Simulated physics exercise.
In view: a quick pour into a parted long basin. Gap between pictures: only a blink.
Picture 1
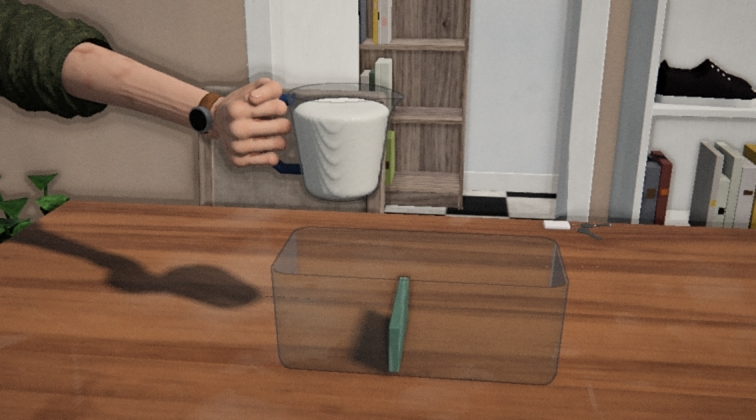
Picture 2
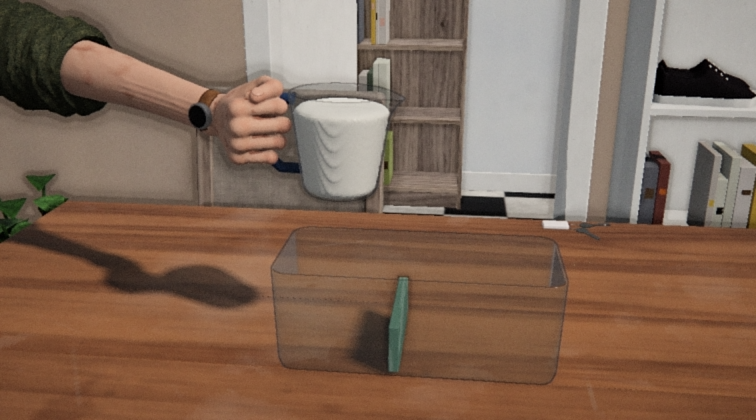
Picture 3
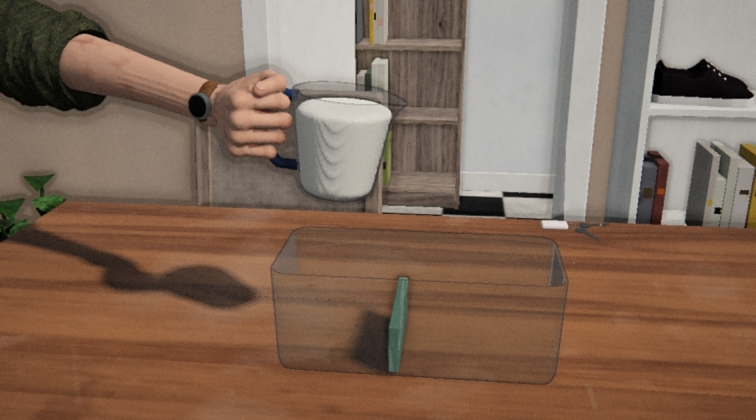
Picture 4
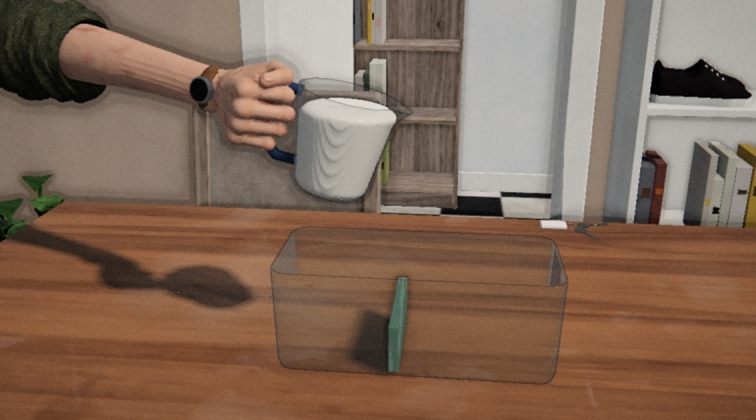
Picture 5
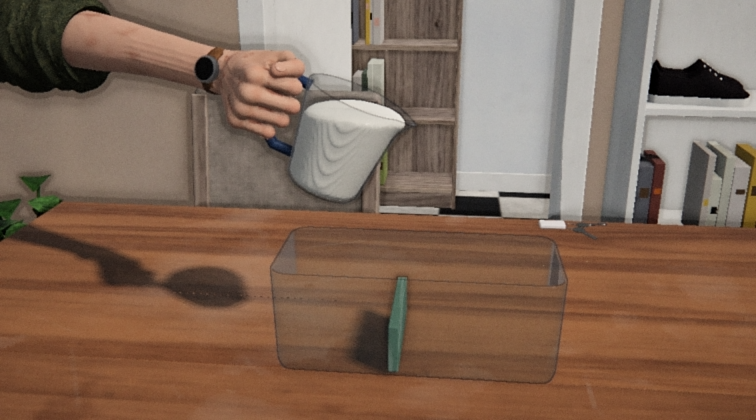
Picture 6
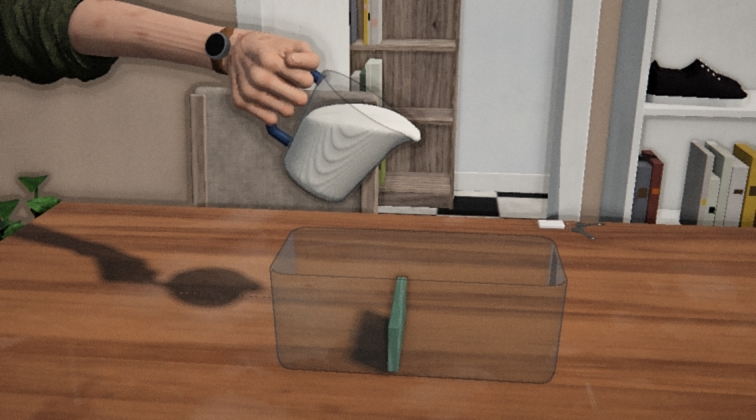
At a wooden table, a hand tilting a clear jug of white liquid rightward above a clear rectangular container with a green divider.
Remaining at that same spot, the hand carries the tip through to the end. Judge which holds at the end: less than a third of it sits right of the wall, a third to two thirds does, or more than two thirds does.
The share right of the wall is going to go past two thirds.
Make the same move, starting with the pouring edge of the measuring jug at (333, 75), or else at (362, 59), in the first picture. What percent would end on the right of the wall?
The first start gives some 25 %, the second some 70 %.
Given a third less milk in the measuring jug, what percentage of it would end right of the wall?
95 %.
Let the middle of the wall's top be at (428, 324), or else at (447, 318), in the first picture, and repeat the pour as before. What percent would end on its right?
About 70 per cent on the first try, and 45 per cent on the second.
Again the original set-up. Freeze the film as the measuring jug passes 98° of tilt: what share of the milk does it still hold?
45 per cent, approximately.
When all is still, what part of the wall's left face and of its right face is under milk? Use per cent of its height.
The left comes to 0 % and the right to 40 %.
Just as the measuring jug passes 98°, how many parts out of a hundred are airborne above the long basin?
Airborne fraction: Approx. 25 %.
A moment on, the measuring jug is tipped on its side and 43 per cent is still to pour, 0 is left of the wall and 30 right of it.
Next, the measuring jug is tipped right over and 4 per cent is still to pour, 1 is left of the wall and 87 right of it.
Then the measuring jug is tipped right over and 0 per cent is still to pour, 3 is left of the wall and 95 right of it.
Later the measuring jug is tipped right over and 0 per cent is still to pour, 3 is left of the wall and 95 right of it.
In the end 3 per cent lies left of the wall, 95 right of it and 2 outside.
